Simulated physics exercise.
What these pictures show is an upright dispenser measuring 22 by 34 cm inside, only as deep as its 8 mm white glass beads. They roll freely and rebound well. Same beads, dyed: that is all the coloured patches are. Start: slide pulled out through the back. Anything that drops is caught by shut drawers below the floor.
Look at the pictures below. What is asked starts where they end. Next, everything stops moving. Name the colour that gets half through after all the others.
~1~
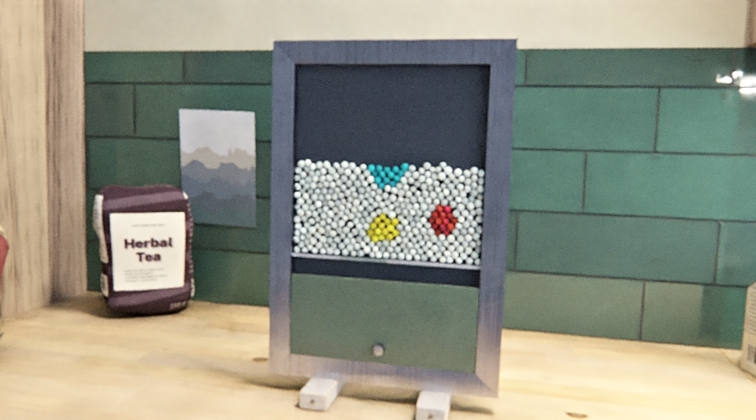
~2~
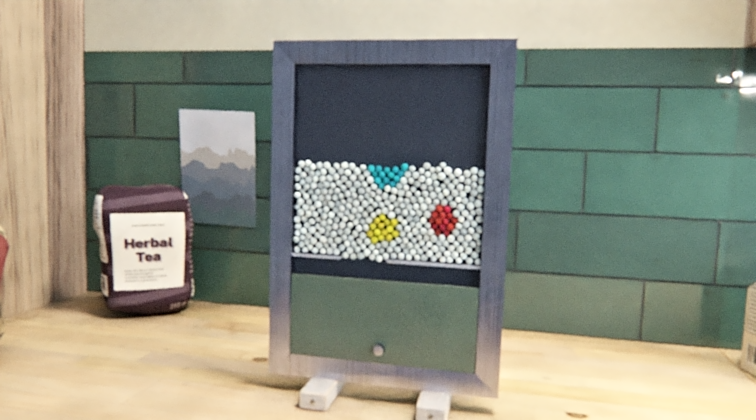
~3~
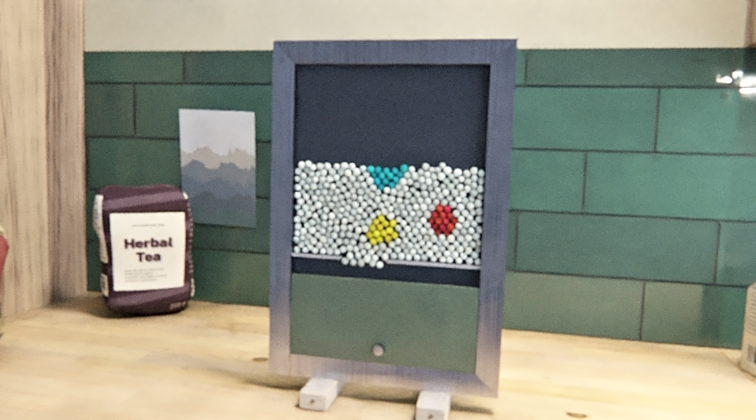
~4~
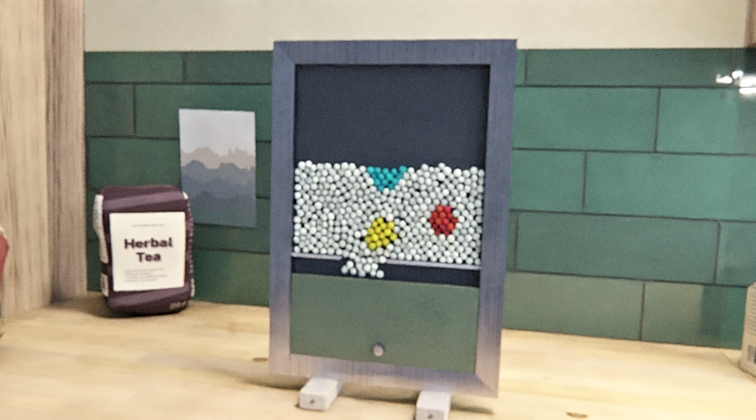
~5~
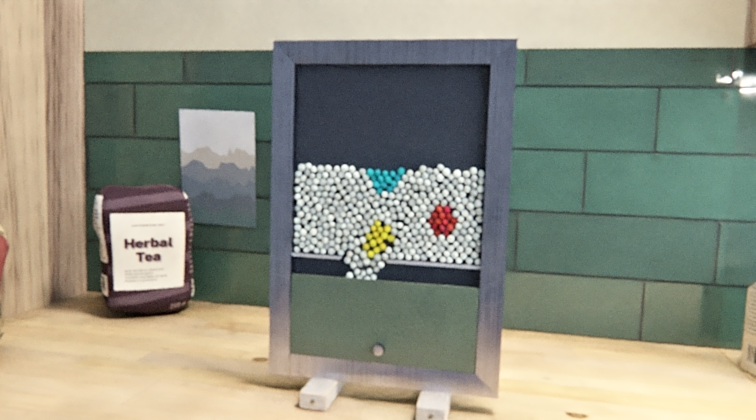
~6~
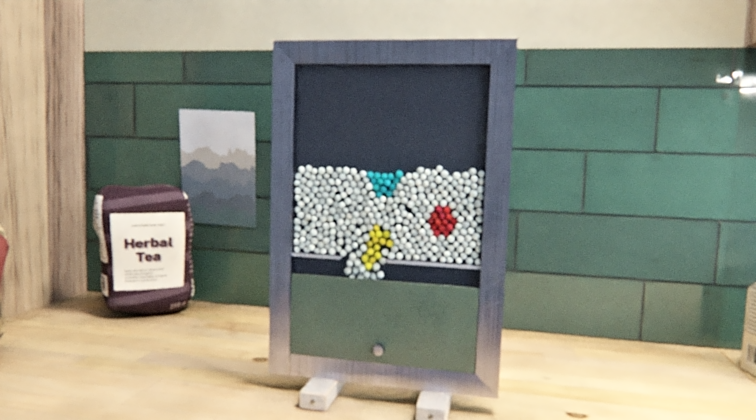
The red patch is last.
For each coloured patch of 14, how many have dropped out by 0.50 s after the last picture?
From red, 0; from turquoise, 14; from yellow, 14.
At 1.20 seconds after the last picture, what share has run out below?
Share out below: Approx. 85 per cent.
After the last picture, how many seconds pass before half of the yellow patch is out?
I'd put it near 0.0 seconds.
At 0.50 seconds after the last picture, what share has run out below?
About 55 per cent.
Then, 0.15 s later than the last picture, 20 % are out; out of 14, red 0, turquoise 0, yellow 13.
Then, 0.50 s later than the last picture, 55 % are out; out of 14, red 0, turquoise 14, yellow 14.
Then, 1.20 s later than the last picture, 85 % are out; out of 14, red 13, turquoise 14, yellow 14.
All still 3.4 s after it, 90 % are out; out of 14, red 14, turquoise 14, yellow 14; half out at red 0.95 s, turquoise 0.32 s, yellow 0.08 s.
